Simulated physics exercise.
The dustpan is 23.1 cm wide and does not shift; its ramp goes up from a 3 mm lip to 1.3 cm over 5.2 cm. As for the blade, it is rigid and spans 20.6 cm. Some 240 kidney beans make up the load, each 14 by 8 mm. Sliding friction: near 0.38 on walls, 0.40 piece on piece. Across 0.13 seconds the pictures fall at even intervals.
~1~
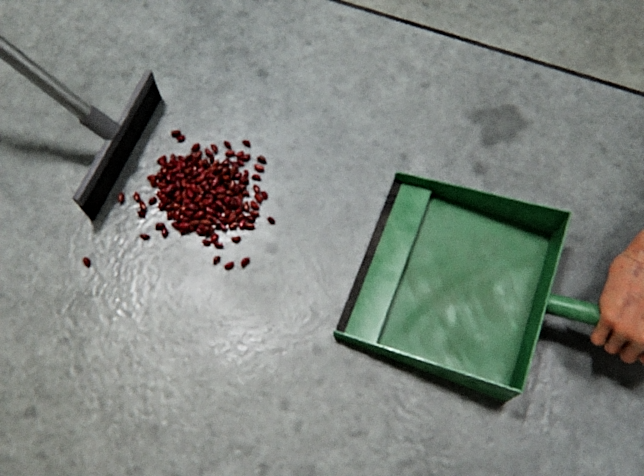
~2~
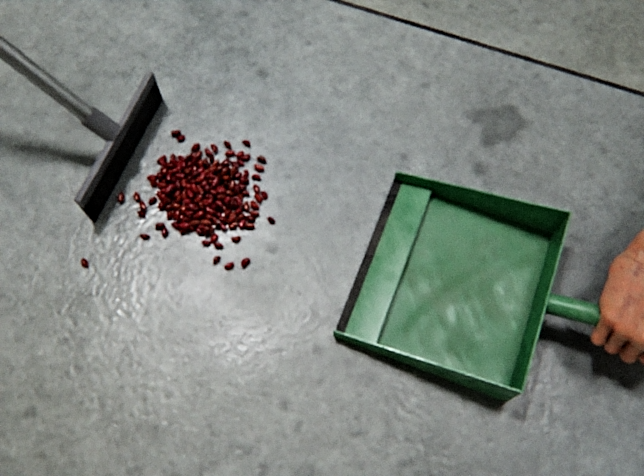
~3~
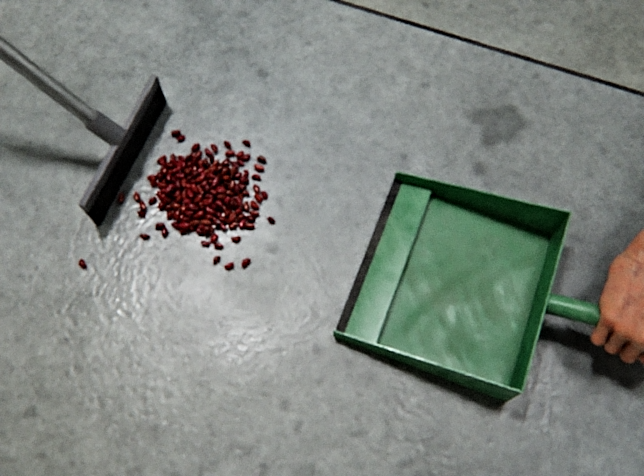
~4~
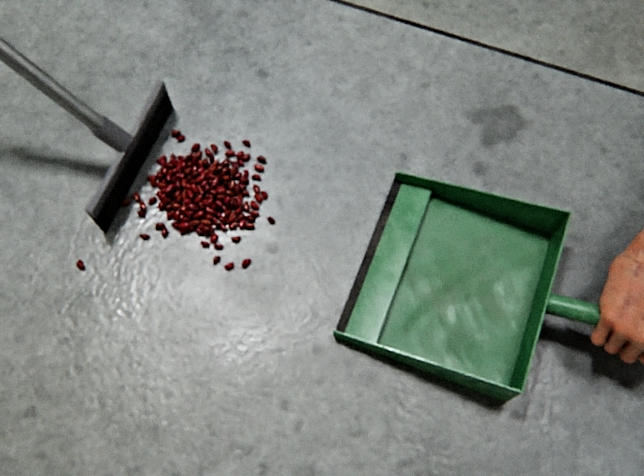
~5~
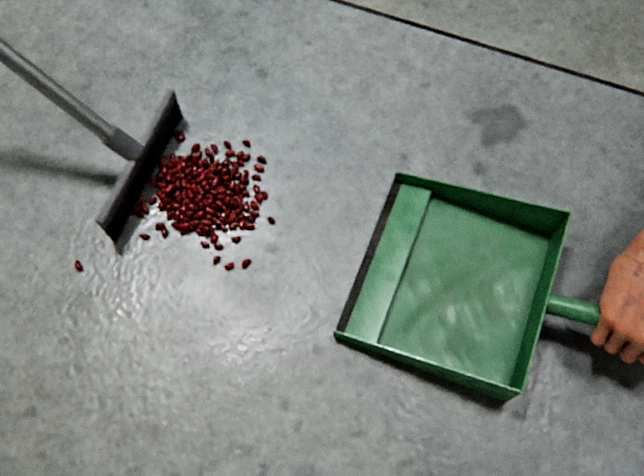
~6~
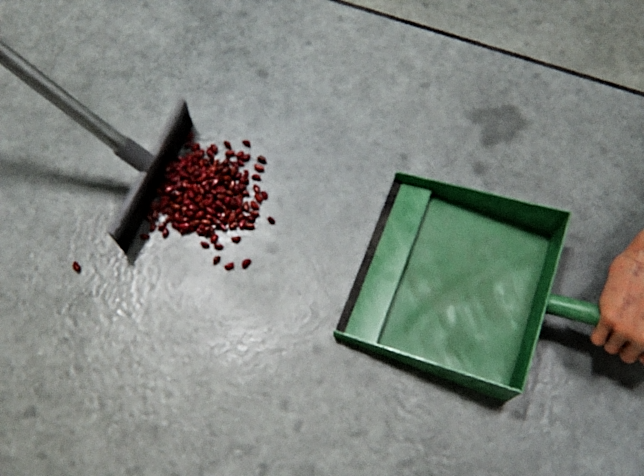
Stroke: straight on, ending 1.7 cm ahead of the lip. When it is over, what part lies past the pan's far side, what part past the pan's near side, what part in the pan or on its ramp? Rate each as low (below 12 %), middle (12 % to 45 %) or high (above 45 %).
Past the pan's far side - low, past the pan's near side - middle, in the pan or on its ramp - middle.
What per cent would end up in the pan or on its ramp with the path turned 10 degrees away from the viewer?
Around 60 %.
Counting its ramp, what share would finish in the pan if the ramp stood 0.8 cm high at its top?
35 per cent.
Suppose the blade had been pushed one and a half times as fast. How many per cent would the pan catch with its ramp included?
I'd put it at roughly 45 per cent.
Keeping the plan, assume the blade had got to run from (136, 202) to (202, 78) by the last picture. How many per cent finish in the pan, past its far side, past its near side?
The pan gets 25, the far side 25 and the near side 5.
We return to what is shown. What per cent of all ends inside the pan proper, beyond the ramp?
Roughly 10 per cent.
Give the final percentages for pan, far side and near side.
Result in %: Far side 5, near side 20, pan 35.
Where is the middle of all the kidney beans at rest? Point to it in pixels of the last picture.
Close to pixel (360, 285).
Then, 0.18 s after the last picture, middle of the blade 15 cm from the lip; 0 % over the lip, far side 0 %, near side 5 %.
Then, 0.30 s after the last picture, middle of the blade 6 cm from the lip; 0 % over the lip, far side 5 %, near side 15 %.
Then, 0.55 s after the last picture, middle of the blade 2 cm from the lip; 35 % over the lip, far side 5 %, near side 20 %.
In the end, far side 5 %, near side 20 %, pan 35 %, in front of the lip or behind the blade 40 %.
